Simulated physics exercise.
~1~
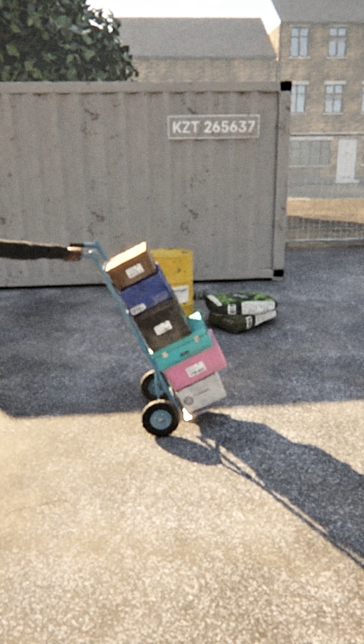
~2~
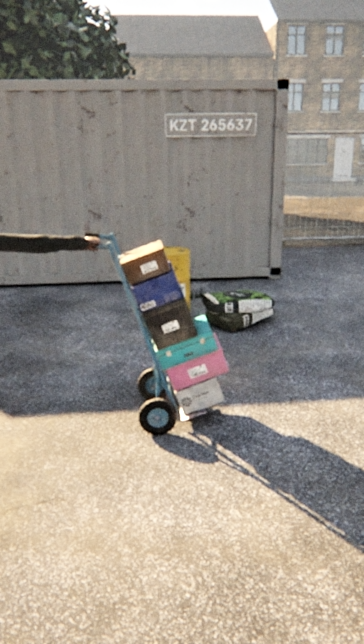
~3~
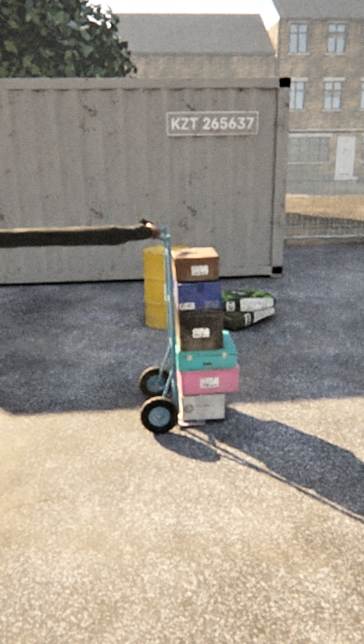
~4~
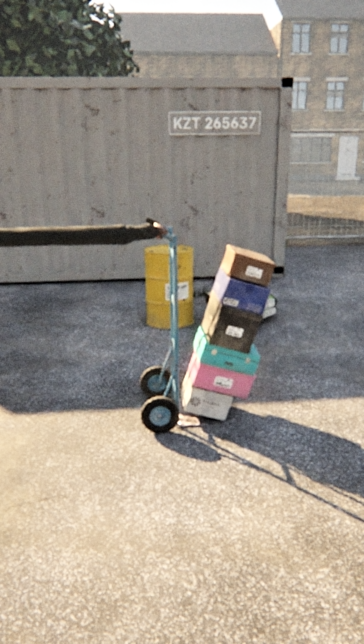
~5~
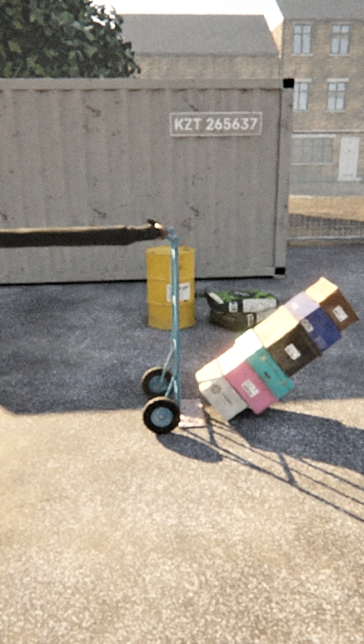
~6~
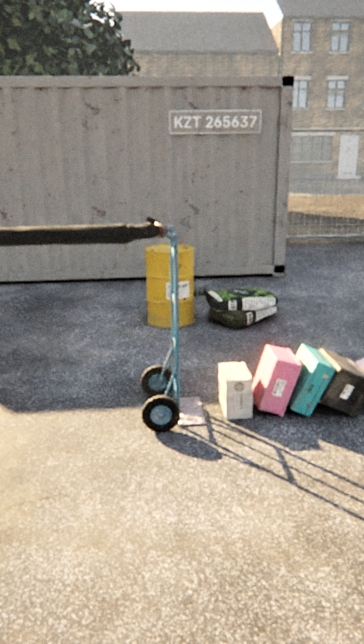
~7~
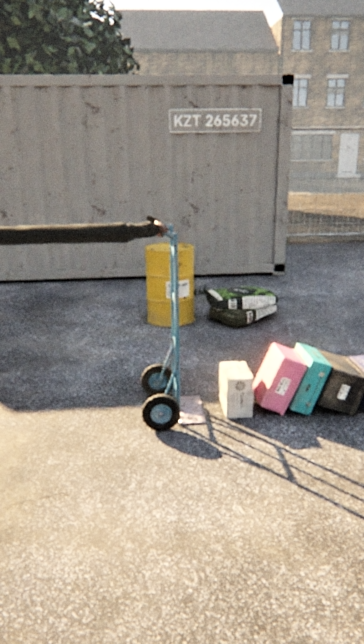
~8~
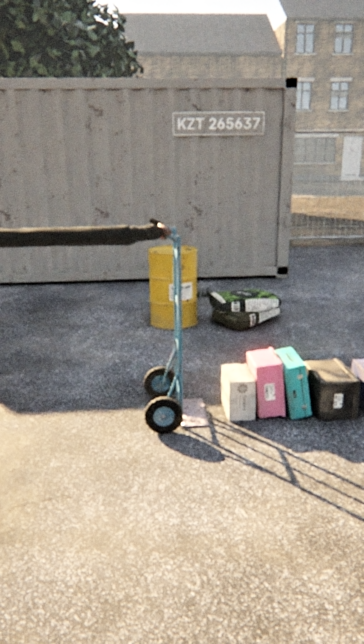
A leaning stack of six colourful boxes rode on a blue hand truck that an outstretched arm tipped upright, and the whole stack toppled off to the right, leaving the boxes in a row on the ground beside the empty, standing truck.
